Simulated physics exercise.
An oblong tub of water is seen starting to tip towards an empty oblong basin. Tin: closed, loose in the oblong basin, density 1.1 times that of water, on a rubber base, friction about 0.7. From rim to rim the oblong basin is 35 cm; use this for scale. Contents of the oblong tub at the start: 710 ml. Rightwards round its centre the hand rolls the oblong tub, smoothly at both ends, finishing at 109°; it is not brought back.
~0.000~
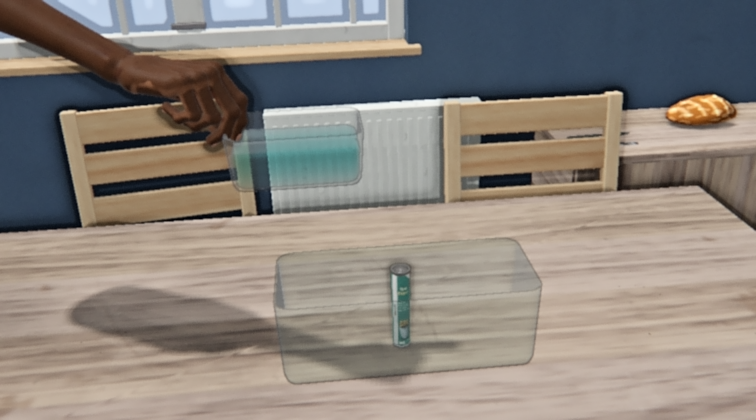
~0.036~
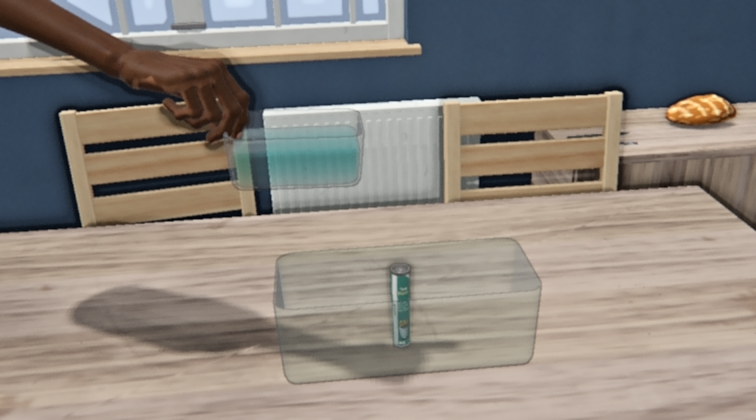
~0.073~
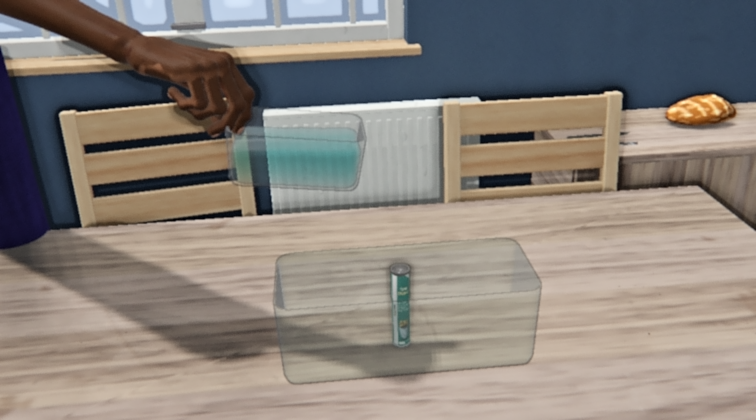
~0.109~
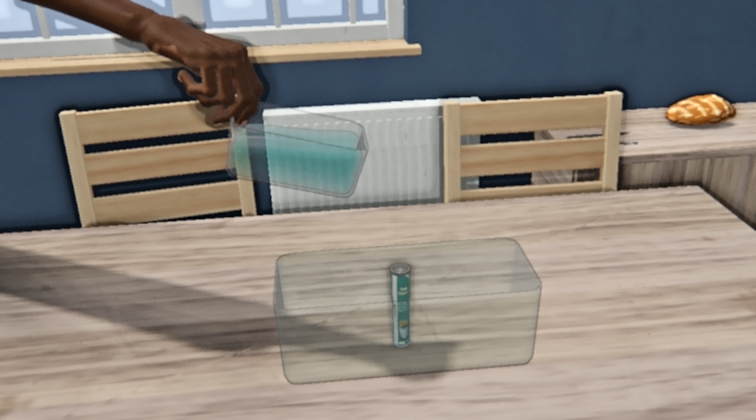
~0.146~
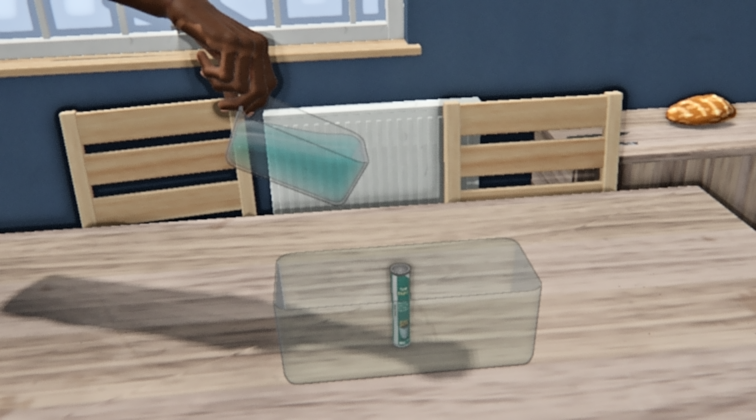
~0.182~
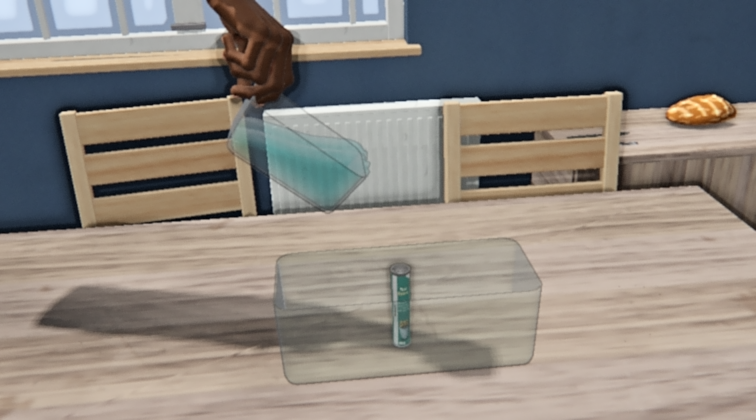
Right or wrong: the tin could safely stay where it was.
Wrong, it goes over.
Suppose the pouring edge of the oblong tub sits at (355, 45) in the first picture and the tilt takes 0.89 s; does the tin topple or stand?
After that, the tin stays vertical.
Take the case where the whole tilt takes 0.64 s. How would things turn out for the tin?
Result: Tin still standing.
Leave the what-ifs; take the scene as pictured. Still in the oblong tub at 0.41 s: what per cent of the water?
Around 12 percent.
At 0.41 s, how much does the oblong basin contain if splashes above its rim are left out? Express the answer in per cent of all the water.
Near 28 in a hundred.
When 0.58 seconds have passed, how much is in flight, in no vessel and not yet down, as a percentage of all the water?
I'd put it at about 8 per cent of the liquid.
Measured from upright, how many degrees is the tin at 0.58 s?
It leans about 5° from upright.
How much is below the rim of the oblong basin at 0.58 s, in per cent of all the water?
88 per cent or thereabouts.
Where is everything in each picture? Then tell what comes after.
In the first picture, it leans 0°; its right rim is at (360, 121); the water meets the walls at (232, 143) and (358, 135); the oblong basin's rim runs from (276, 282) to (529, 263); the tin's top is at (400, 273).
In the second picture, it leans 2°; its right rim is at (361, 123); the water meets the walls at (232, 142) and (358, 136).
In the third picture, it leans 7°; its right rim is at (363, 129); the water meets the walls at (233, 140) and (359, 138).
In the fourth picture, it leans 16°; its right rim is at (365, 139); the water meets the walls at (234, 136) and (361, 142).
In the fifth picture, it leans 27°; its right rim is at (365, 152); the water meets the walls at (233, 133) and (364, 146).
In the sixth picture, it leans 40°; its right rim is at (362, 166); the water meets the walls at (233, 128) and (352, 149); 4 per cent is over the edge.
By 0.41 s the tilt is 108° and 12 per cent is still to pour; the tin stands where it began.
By 0.58 s the tilt is 109° and 3 per cent is still to pour; the tin leans 5°.
By 0.75 s the tilt is 109° and 0 per cent is still to pour; the tin leans 22°.
By 0.94 s the tilt is 109° and 0 per cent is still to pour; the tin lies on its side.
At rest the tin lies on its side.
